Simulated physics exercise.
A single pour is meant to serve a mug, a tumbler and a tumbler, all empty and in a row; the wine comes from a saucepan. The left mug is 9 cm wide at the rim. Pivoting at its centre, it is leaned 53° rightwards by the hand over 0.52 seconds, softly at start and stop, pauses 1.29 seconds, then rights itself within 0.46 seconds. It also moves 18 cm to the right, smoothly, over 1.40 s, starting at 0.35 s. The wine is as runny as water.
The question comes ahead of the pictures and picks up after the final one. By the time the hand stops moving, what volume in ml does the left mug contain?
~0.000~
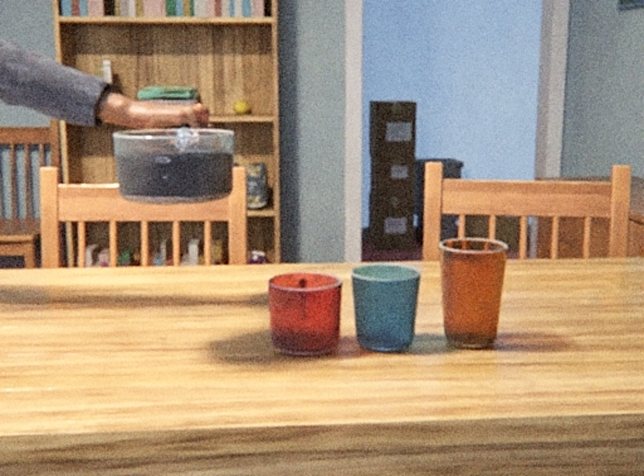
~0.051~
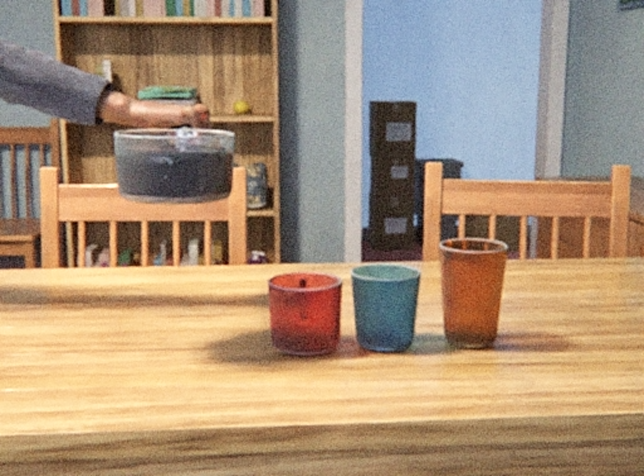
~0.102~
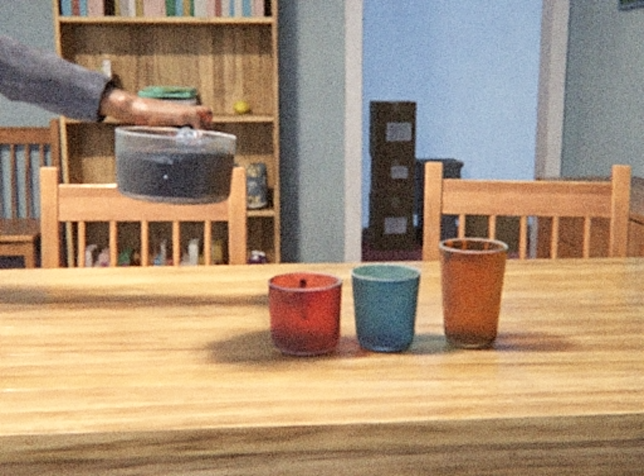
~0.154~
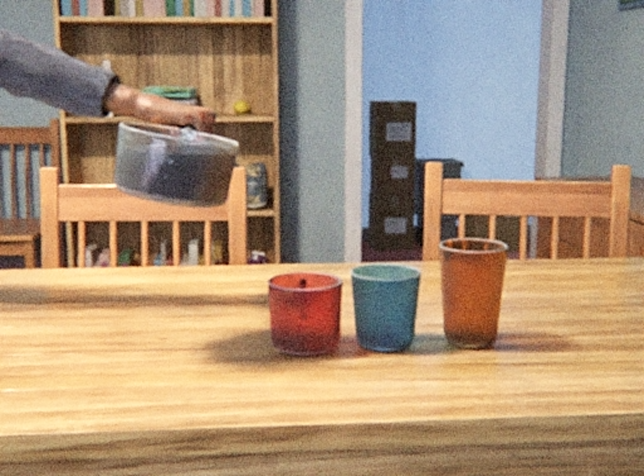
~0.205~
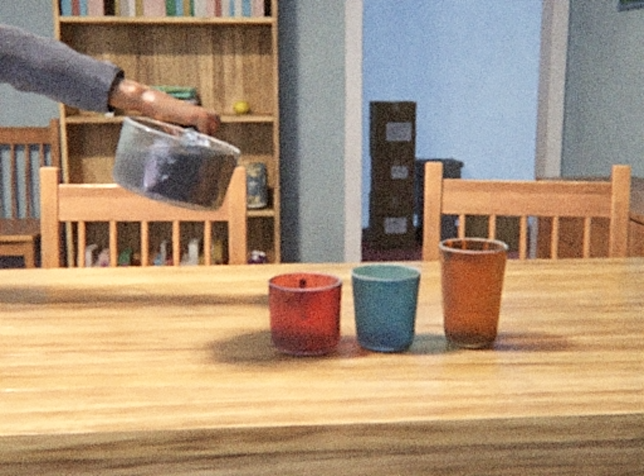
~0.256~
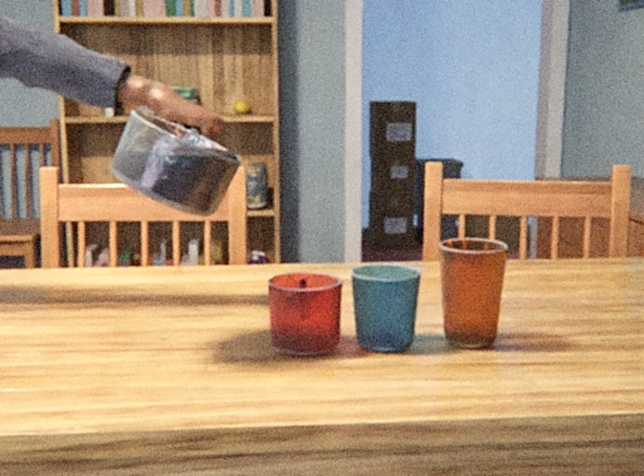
I would say about 300 ml is in it.
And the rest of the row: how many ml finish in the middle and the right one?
Middle 110 ml, right 0 ml.
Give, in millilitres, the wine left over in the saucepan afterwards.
200 ml, roughly.
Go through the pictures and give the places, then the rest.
It leans 0°; its right rim is at (233, 135); the wine meets the walls at (129, 151) and (222, 149); the left mug's rim runs from (269, 283) to (341, 281); the middle tumbler's rim runs from (352, 274) to (419, 273); the right tumbler's rim runs from (441, 247) to (505, 246), in the first picture.
It leans 1°; its right rim is at (233, 136); the wine meets the walls at (131, 150) and (224, 150), in the second picture.
It leans 5°; its right rim is at (235, 140); the wine meets the walls at (127, 150) and (225, 151), in the third picture.
It leans 11°; its right rim is at (237, 146); the wine meets the walls at (131, 149) and (223, 152), in the fourth picture.
It leans 18°; its right rim is at (239, 154); the wine meets the walls at (127, 150) and (226, 153), in the fifth picture.
It leans 26°; its right rim is at (240, 163); the wine meets the walls at (123, 151) and (232, 156), in the sixth picture.
After 0.82 s the tilt is 53° and from the left they hold 260 ml, 0 ml, 0 ml, the saucepan 340 ml, and 45 ml is on the table.
After 1.23 s the tilt is 53° and from the left they hold 295 ml, 35 ml, 0 ml, the saucepan 250 ml, and 120 ml is on the table.
After 1.66 s the tilt is 53° and from the left they hold 295 ml, 85 ml, 0 ml, the saucepan 210 ml, and 120 ml is on the table.
After 2.13 s the tilt is 11° and from the left they hold 295 ml, 105 ml, 0 ml, the saucepan 200 ml, and 125 ml is on the table.
In the end from the left they hold 295 ml, 105 ml, 0 ml, the saucepan 200 ml, and 125 ml is on the table.
